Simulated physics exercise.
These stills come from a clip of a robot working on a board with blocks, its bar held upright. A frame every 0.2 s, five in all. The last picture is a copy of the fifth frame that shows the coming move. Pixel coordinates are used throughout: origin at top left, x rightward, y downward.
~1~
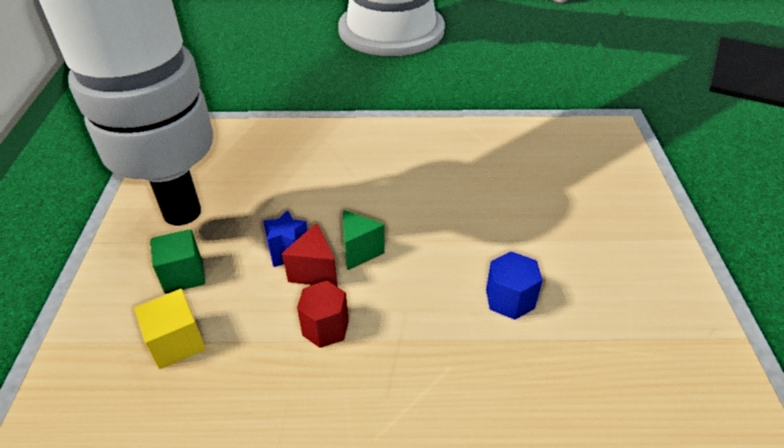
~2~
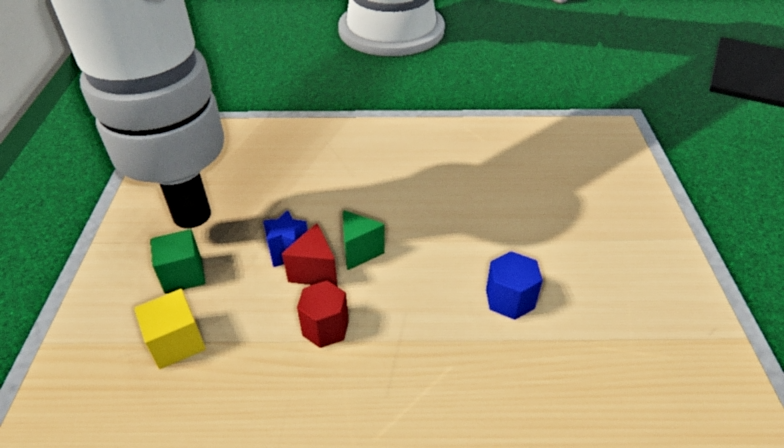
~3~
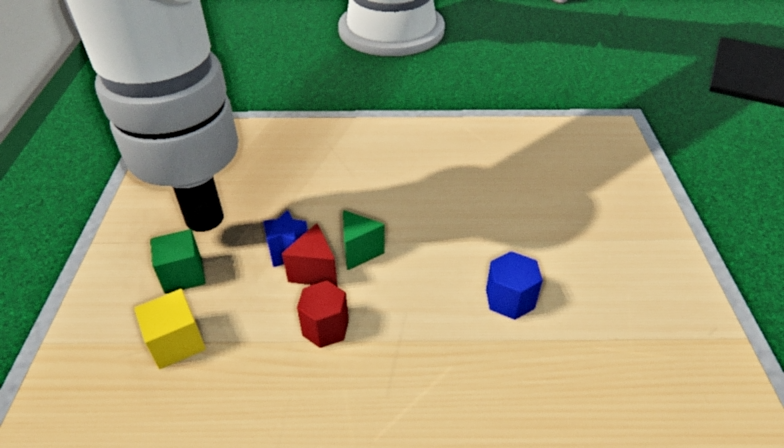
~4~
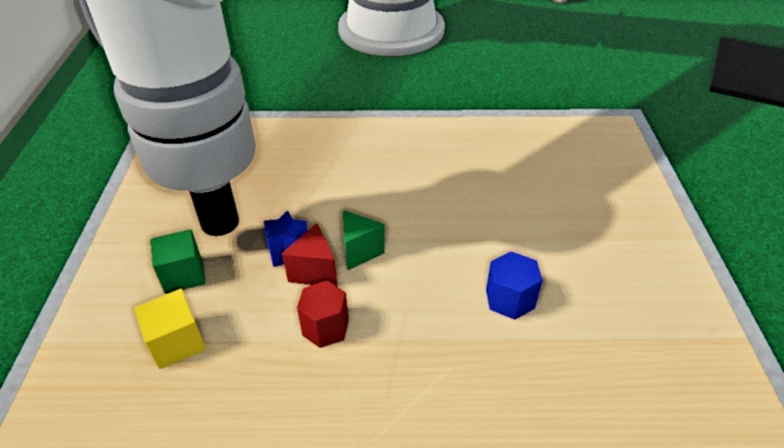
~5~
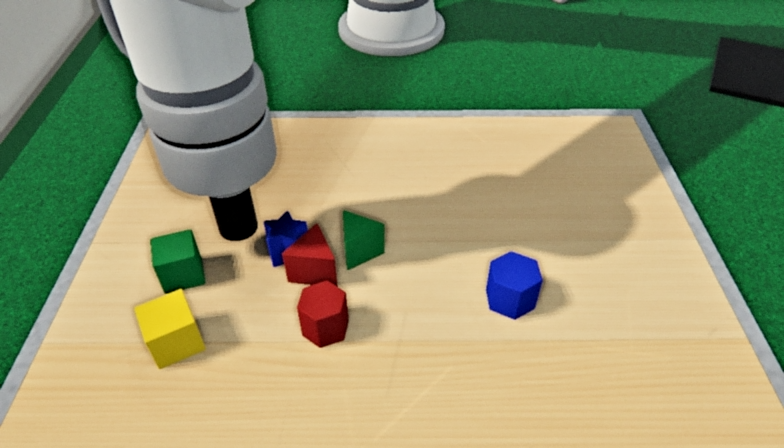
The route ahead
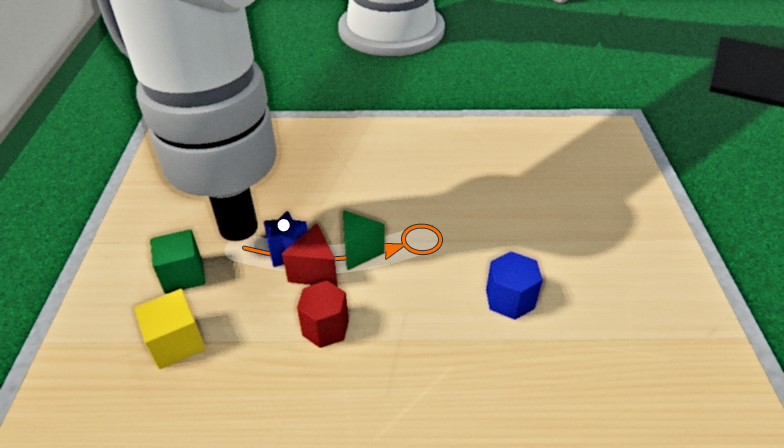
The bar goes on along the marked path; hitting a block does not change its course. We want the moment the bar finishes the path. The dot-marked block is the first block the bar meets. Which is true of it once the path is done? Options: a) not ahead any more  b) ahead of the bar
b: Ahead of the bar.
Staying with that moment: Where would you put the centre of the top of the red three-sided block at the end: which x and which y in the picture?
It is at (353, 260).
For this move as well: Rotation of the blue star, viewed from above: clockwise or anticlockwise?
It rotates clockwise.
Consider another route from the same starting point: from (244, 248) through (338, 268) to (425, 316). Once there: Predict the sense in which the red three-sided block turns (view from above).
Spin direction: Clockwise.
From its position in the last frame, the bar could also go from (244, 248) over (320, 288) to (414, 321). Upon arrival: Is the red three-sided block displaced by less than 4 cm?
I'd say no.
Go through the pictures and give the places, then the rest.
Lower end of the bar at (183, 213), tops of blocks, green square piece at (172, 246), blue star at (284, 225), red three-sided block at (311, 244), green three-sided block at (358, 224), in the first picture.
Bar at (192, 216), blocks as before, in the second picture.
Bar at (205, 219), blocks as before, in the third picture.
Bar at (220, 223), blocks as before, in the fourth picture.
Bar at (239, 228), green square piece at (172, 246), blue star at (284, 225), red three-sided block at (311, 244), green three-sided block at (358, 224), in the fifth picture.
The drawn path runs from (244, 248) via (302, 258) and (365, 255), ending at (422, 239); the dot is on the blue star.
The first path, step by step. One third of the way, bar at (300, 239); blue star at (334, 229), turned 15° clockwise; red three-sided block at (343, 258), turned 20° clockwise; green three-sided block at (372, 226), turned 20° anticlockwise.
Two thirds of the way, bar at (365, 235); blue star at (400, 226), turned 15° clockwise; red three-sided block at (353, 260), turned 50° clockwise; green three-sided block at (434, 219), turned 35° anticlockwise.
At the end, bar at (423, 219); green square piece not moved; blue star at (458, 214), turned 25° clockwise; red three-sided block at (353, 260), turned 50° clockwise; green three-sided block at (491, 210), turned 20° anticlockwise.
